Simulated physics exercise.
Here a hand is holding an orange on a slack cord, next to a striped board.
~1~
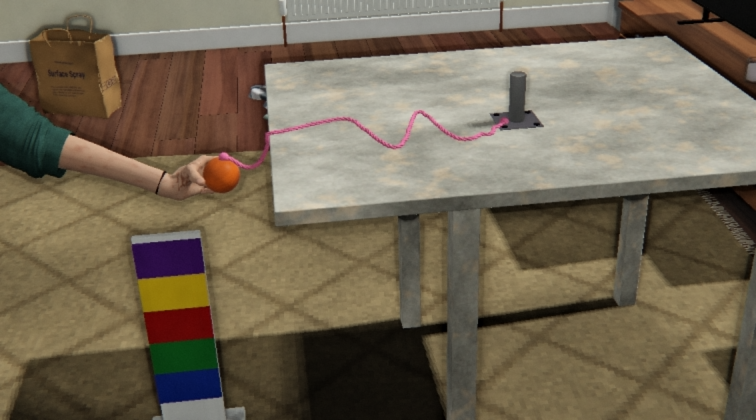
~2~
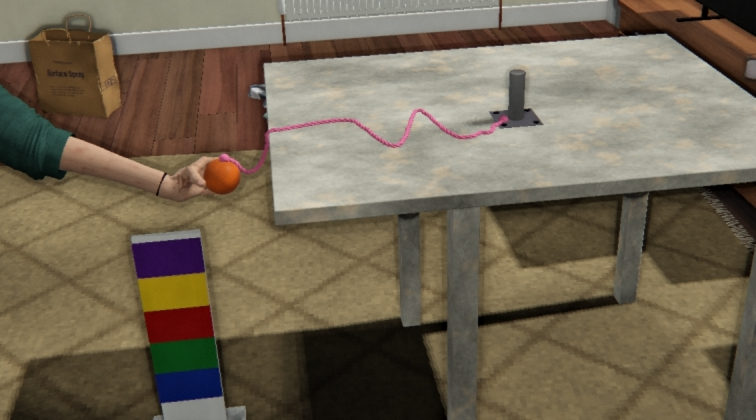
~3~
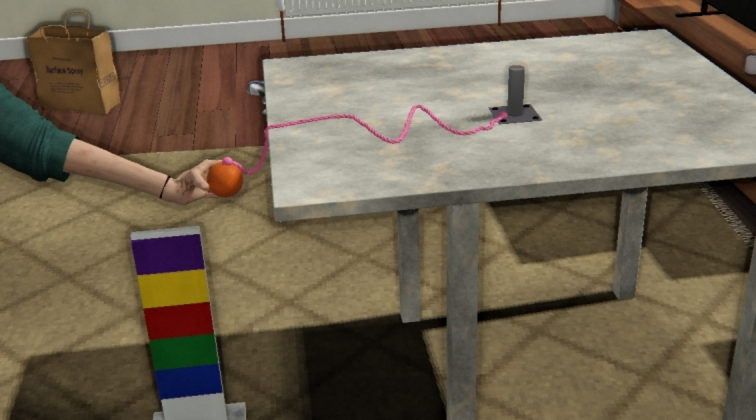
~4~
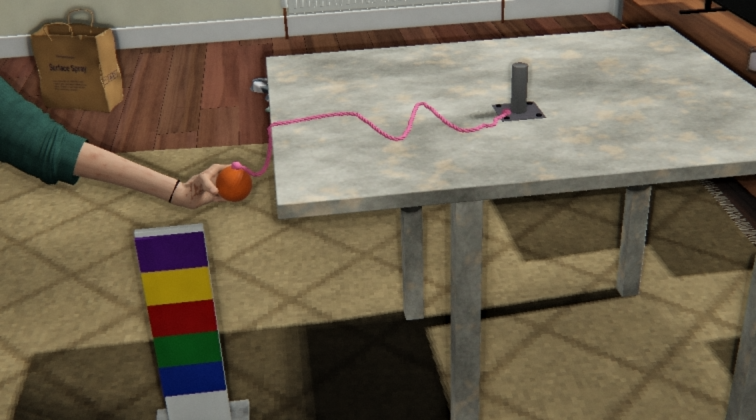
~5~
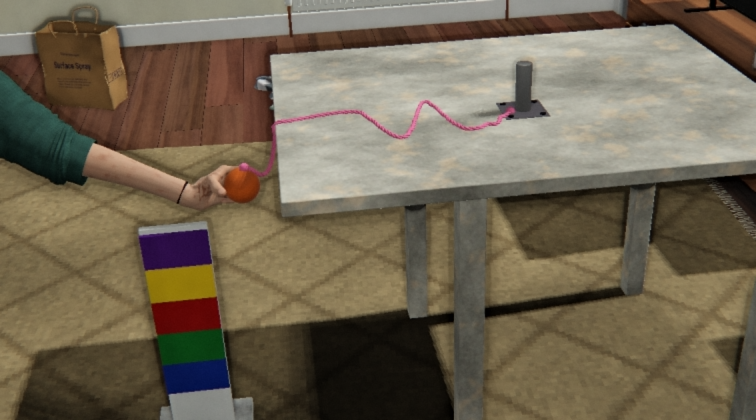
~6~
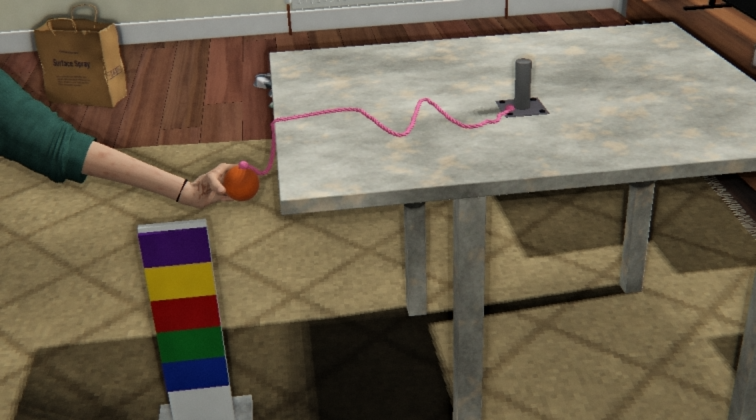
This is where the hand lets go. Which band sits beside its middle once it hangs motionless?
The blue band.
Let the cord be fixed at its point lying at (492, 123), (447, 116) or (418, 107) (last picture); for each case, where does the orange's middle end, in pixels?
Roughly (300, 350), (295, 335) and (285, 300).
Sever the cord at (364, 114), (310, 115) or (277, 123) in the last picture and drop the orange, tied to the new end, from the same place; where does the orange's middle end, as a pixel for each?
Cut 1: About (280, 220). Cut 2: About (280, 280). Cut 3: About (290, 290).
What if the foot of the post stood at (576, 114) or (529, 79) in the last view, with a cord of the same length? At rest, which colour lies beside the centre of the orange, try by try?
First try: Green; second try: Green.
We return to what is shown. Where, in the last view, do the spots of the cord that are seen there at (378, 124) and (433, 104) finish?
Result - first point (280, 181), second point (370, 119).
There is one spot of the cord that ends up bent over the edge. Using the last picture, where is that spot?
Look around (409, 129).
Early on, orange near (324, 342); level with green.
Midway, orange near (283, 363); level with blue.
Finally, orange near (303, 363); level with blue. Its middle rests at the blue band.
